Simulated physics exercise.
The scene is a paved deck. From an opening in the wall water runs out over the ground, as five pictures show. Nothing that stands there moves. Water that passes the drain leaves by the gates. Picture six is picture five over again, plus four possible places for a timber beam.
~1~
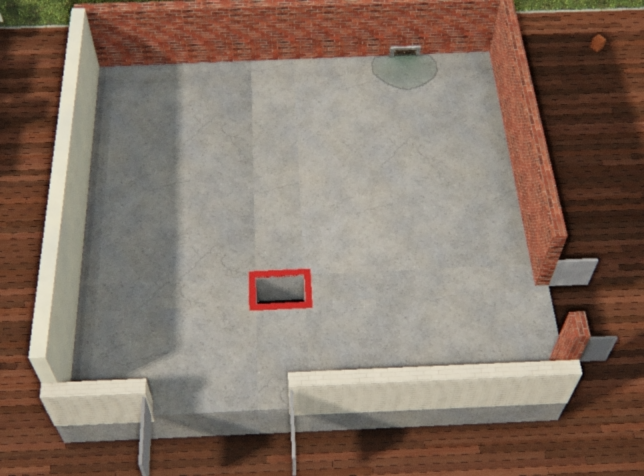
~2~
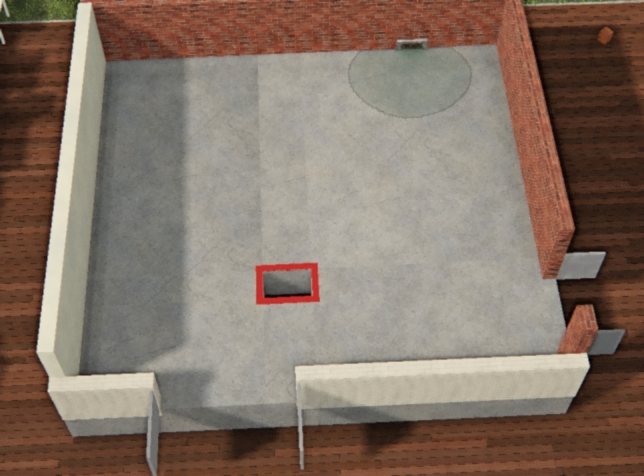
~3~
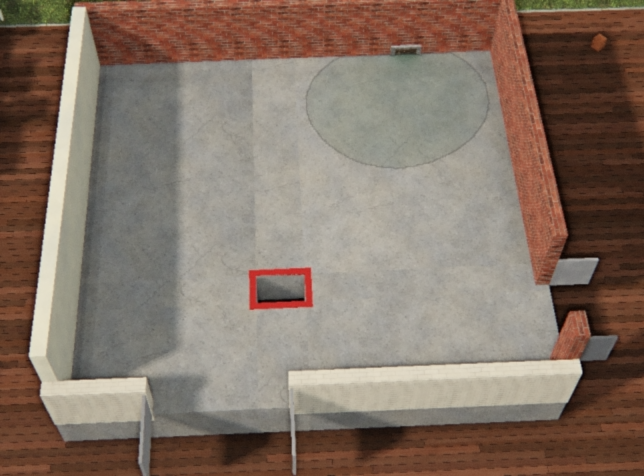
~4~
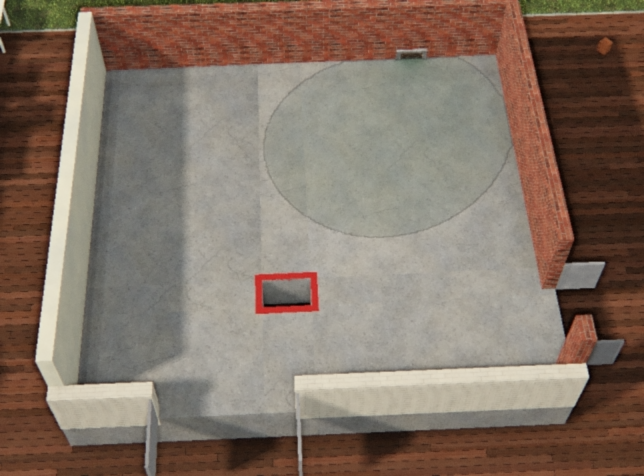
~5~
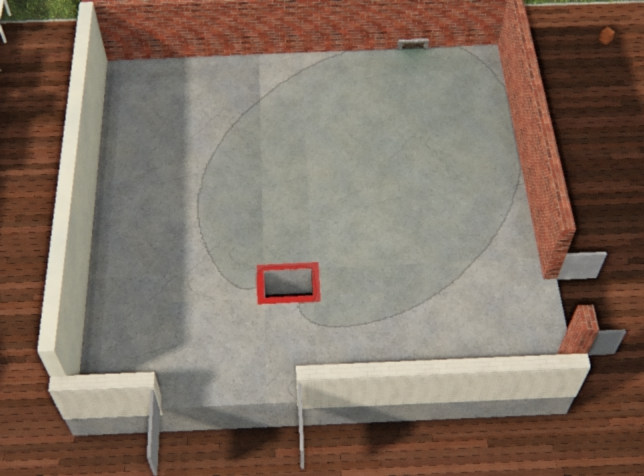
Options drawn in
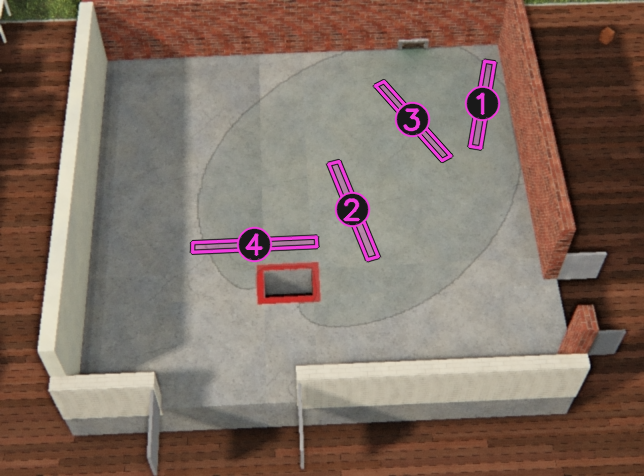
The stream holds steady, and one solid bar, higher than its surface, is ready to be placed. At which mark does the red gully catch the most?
Use spot 1.
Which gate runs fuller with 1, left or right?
The left one.
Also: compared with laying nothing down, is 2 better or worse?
It is worse.
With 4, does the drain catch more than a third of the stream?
No.
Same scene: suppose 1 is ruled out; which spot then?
Spot 4.
On the marked copy, 1 from (475, 147) to (489, 62); 2 from (333, 162) to (372, 258); 3 from (379, 83) to (446, 158); 4 from (192, 247) to (316, 241).
With 1, about 28 % of the stream goes into the red gully, about 69 % out by the gates.
With 2, about 5 % of the stream goes into the red gully, about 90 % out by the gates.
With 3, about 6 % of the stream goes into the red gully, about 88 % out by the gates.
With 4, about 14 % of the stream goes into the red gully, about 83 % out by the gates.
